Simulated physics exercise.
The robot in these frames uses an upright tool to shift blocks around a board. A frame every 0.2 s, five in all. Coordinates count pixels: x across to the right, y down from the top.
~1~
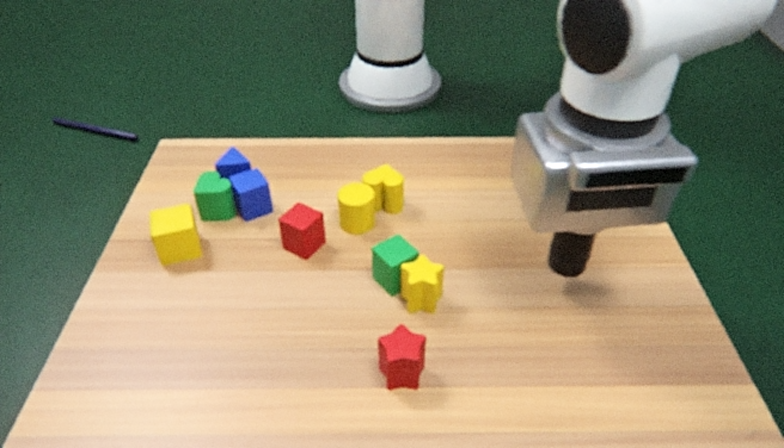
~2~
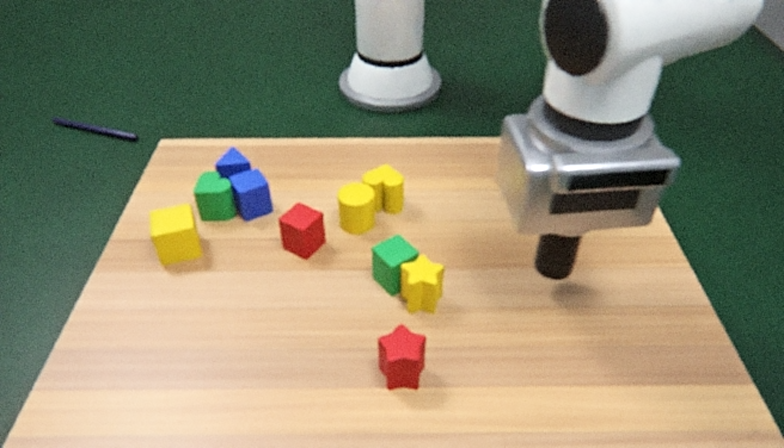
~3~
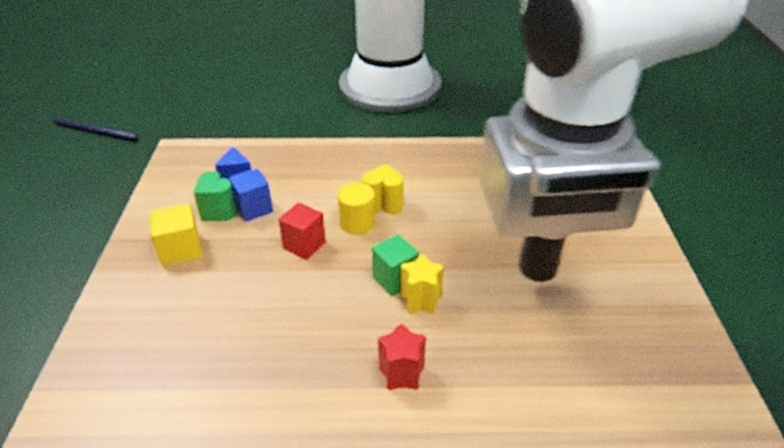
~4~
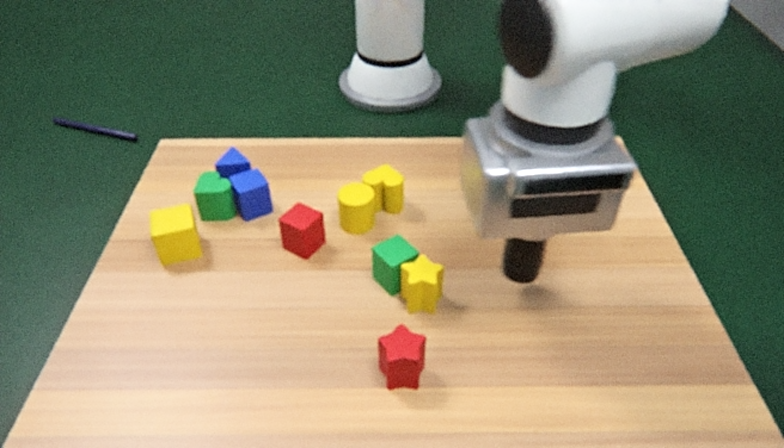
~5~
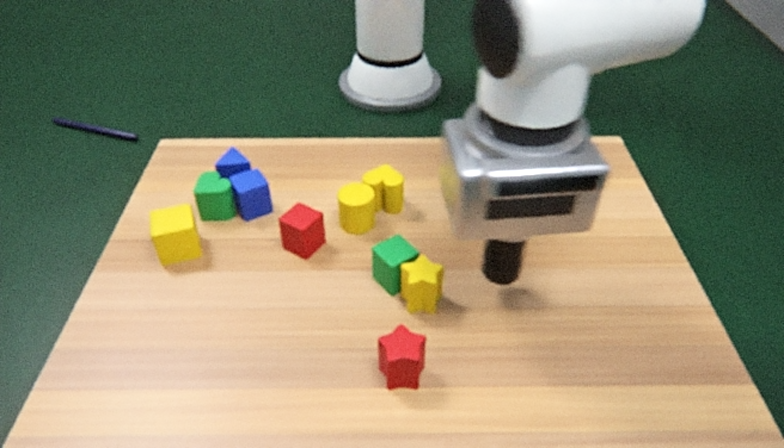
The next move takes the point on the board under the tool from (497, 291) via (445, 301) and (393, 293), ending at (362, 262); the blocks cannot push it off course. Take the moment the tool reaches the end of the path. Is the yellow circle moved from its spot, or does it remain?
That block gets shifted.
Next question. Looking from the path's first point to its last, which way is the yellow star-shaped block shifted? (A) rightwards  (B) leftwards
The one that fits is B, leftwards.
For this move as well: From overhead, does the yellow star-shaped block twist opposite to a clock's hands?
I believe so.
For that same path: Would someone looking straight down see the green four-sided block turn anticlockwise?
Short answer: No.
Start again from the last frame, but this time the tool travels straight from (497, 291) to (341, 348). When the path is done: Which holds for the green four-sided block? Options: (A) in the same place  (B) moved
Correct choice: B.
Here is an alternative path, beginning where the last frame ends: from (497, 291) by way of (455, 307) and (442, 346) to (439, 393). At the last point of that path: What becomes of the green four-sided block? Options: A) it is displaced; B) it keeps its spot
I'll go with B - it keeps its spot.
The first path, step by step. One third of the way, tool (446, 283); green four-sided block (388, 247); yellow star-shaped block (406, 271).
Two thirds of the way, tool (393, 274); green four-sided block (372, 240), turned 20° clockwise; yellow star-shaped block (360, 272), turned 40° anticlockwise.
At the end, tool (361, 244); yellow circle (354, 187); yellow heart (384, 174), turned 15° clockwise; green four-sided block (349, 210), turned 25° clockwise; yellow star-shaped block (355, 268), turned 75° anticlockwise.
